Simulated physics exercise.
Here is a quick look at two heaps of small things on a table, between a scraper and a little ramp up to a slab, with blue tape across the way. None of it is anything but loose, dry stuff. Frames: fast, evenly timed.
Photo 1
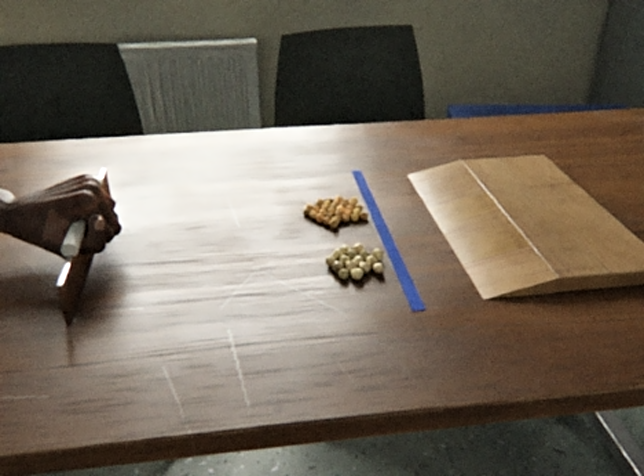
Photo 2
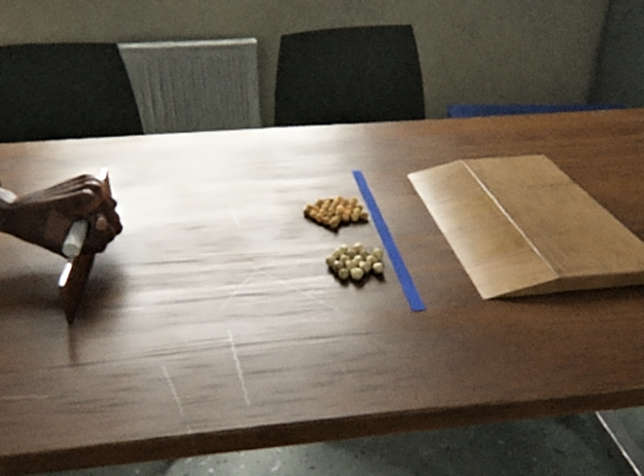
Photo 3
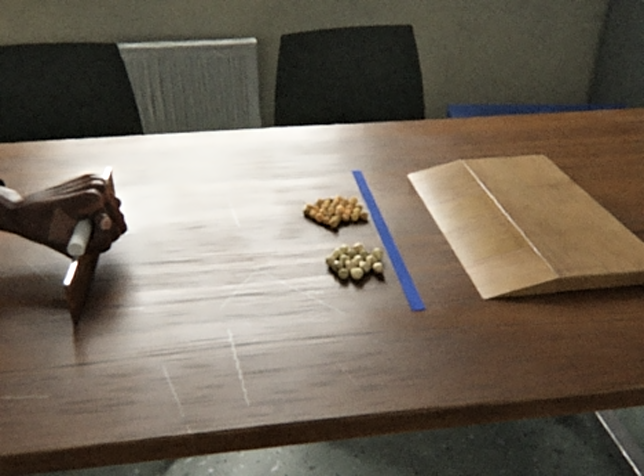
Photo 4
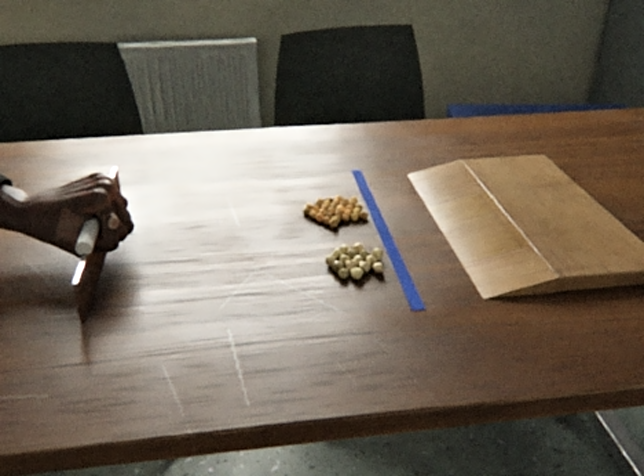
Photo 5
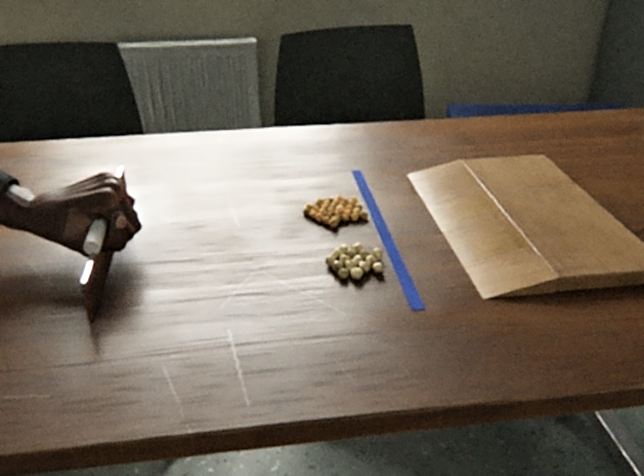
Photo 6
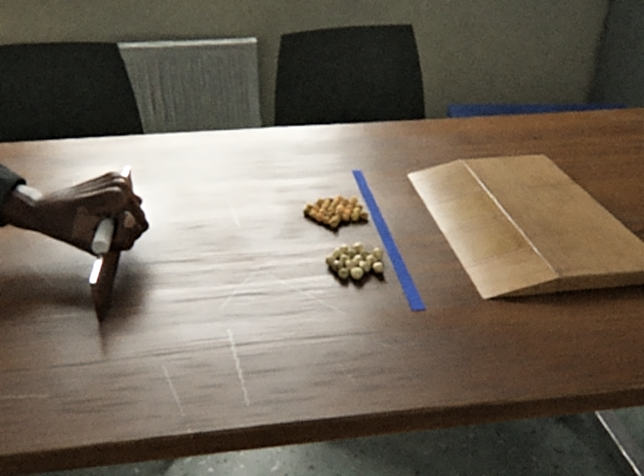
On a wooden table, a hand holding an upright scraper moves a short way right from the left side, while two small heaps of round things lie still beside blue tape and a ramped slab.
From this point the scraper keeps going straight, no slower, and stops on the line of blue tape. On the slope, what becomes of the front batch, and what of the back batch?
In the end, the front batch stays below the top; the back batch stays below the top.
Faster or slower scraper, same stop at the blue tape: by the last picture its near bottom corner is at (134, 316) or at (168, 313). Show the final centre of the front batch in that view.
Lab note: Centre at rest close to (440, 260), then close to (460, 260).
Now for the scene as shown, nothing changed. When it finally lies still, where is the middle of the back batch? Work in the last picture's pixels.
At the finish its centre is at about (396, 203) in the last picture.
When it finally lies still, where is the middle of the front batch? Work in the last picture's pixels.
The middle comes to rest roughly at (426, 258).
Then, 1.19 s later than the last frame, scraper still moving, near (258, 205); front batch every one short of the ramp; back batch every one short of the ramp.
Then, 2.40 s later than the last frame, scraper stopped at the blue tape; front batch every one short of the ramp; back batch every one short of the ramp.
When it is over, scraper stopped at the blue tape; front batch not one past the top, every one short of the ramp; back batch not one past the top, every one short of the ramp.
